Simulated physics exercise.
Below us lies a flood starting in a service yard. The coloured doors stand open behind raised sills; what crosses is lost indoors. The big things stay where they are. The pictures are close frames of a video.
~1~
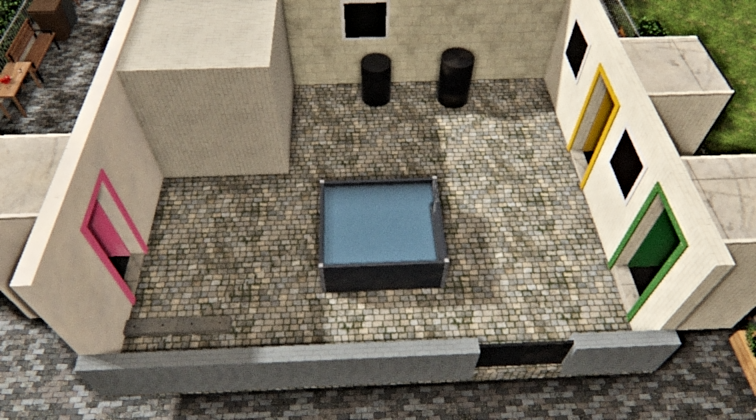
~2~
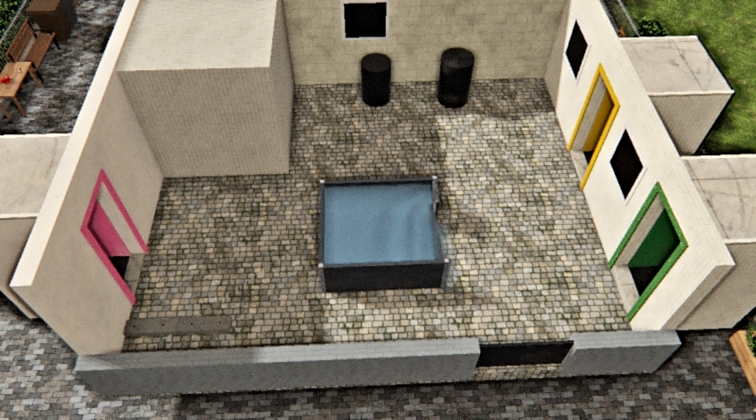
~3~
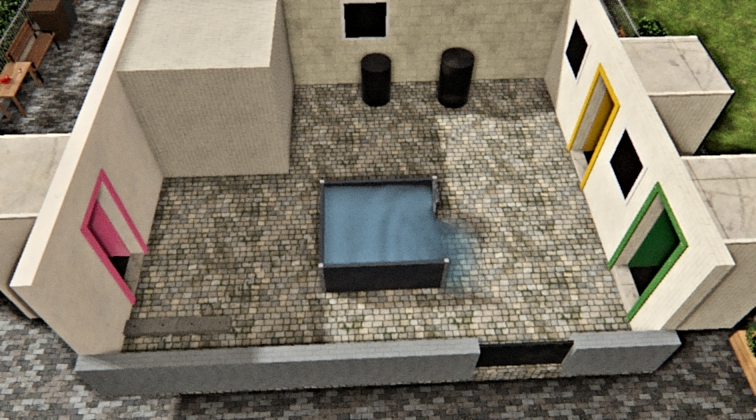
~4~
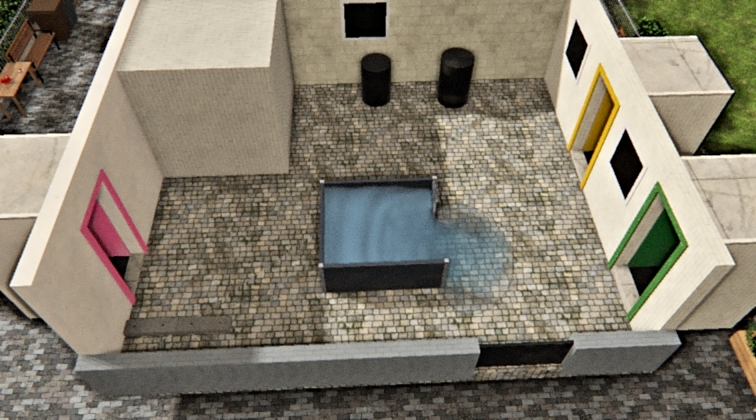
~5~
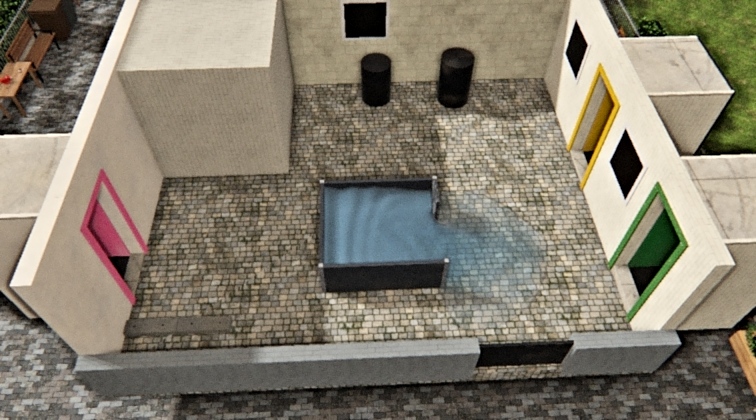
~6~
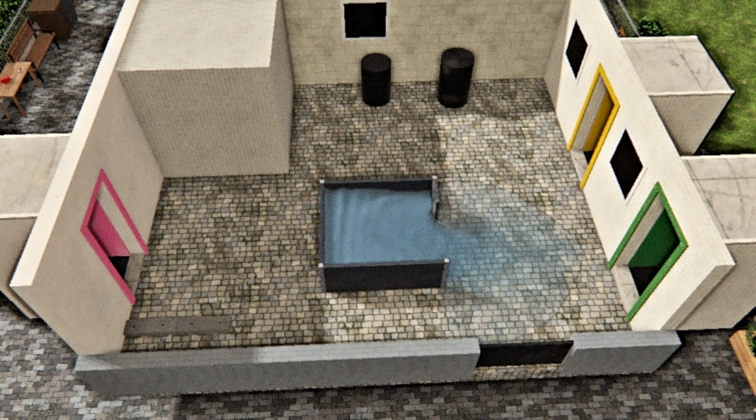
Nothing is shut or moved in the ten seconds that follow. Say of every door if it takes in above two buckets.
The yellow door takes more than that; the green door takes more than that; the pink door stays under that.
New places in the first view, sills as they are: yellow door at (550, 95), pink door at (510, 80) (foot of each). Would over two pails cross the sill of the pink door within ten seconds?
In short: Pink door is over.
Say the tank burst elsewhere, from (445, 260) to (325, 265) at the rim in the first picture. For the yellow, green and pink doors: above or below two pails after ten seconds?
My reading: The yellow one stays under, the green one is over, the pink one passes that mark.
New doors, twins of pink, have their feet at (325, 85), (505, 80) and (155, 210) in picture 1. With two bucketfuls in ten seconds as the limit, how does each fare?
As listed: Keeps below it, is over, stays under.
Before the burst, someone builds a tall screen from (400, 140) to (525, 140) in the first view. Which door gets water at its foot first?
The green one.
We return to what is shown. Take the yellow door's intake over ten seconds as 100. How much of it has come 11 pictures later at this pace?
Some 20 per cent.
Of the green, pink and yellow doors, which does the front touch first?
I say the green-painted one.
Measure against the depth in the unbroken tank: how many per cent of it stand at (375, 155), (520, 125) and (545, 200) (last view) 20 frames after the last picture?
Roughly 0, 8 and 14 per cent, in turn.
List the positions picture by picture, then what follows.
The water tank at (381, 223) is whole and still, in the first frame.
Water pours out at (437, 249) and has run to a hidden place, in the second frame.
The front is at (472, 230), out from the gap at (437, 249), in the third frame.
Water pours out at (437, 250) and has run to (506, 237), in the fourth frame.
The front is at (540, 241), out from the gap at (437, 250), in the fifth frame.
Water pours out at (437, 250) and has run to (575, 245), in the sixth frame.
A moment on, water covers 25 % of the floor; the yellow door not reached, the green door under two buckets in, the pink door not reached.
Next, water covers 25 % of the floor; the yellow door under two buckets in, the green door over two buckets in, the pink door not reached.
Then, water covers 35 % of the floor; the yellow door over two buckets in, the green door far over two buckets in, the pink door not reached.
Later, water covers 55 % of the floor; the yellow door over two buckets in, the green door far over two buckets in, the pink door not reached.
In the end, water covers 85 % of the floor; the yellow door over two buckets in, the green door far over two buckets in, the pink door wet at the sill, nothing in.
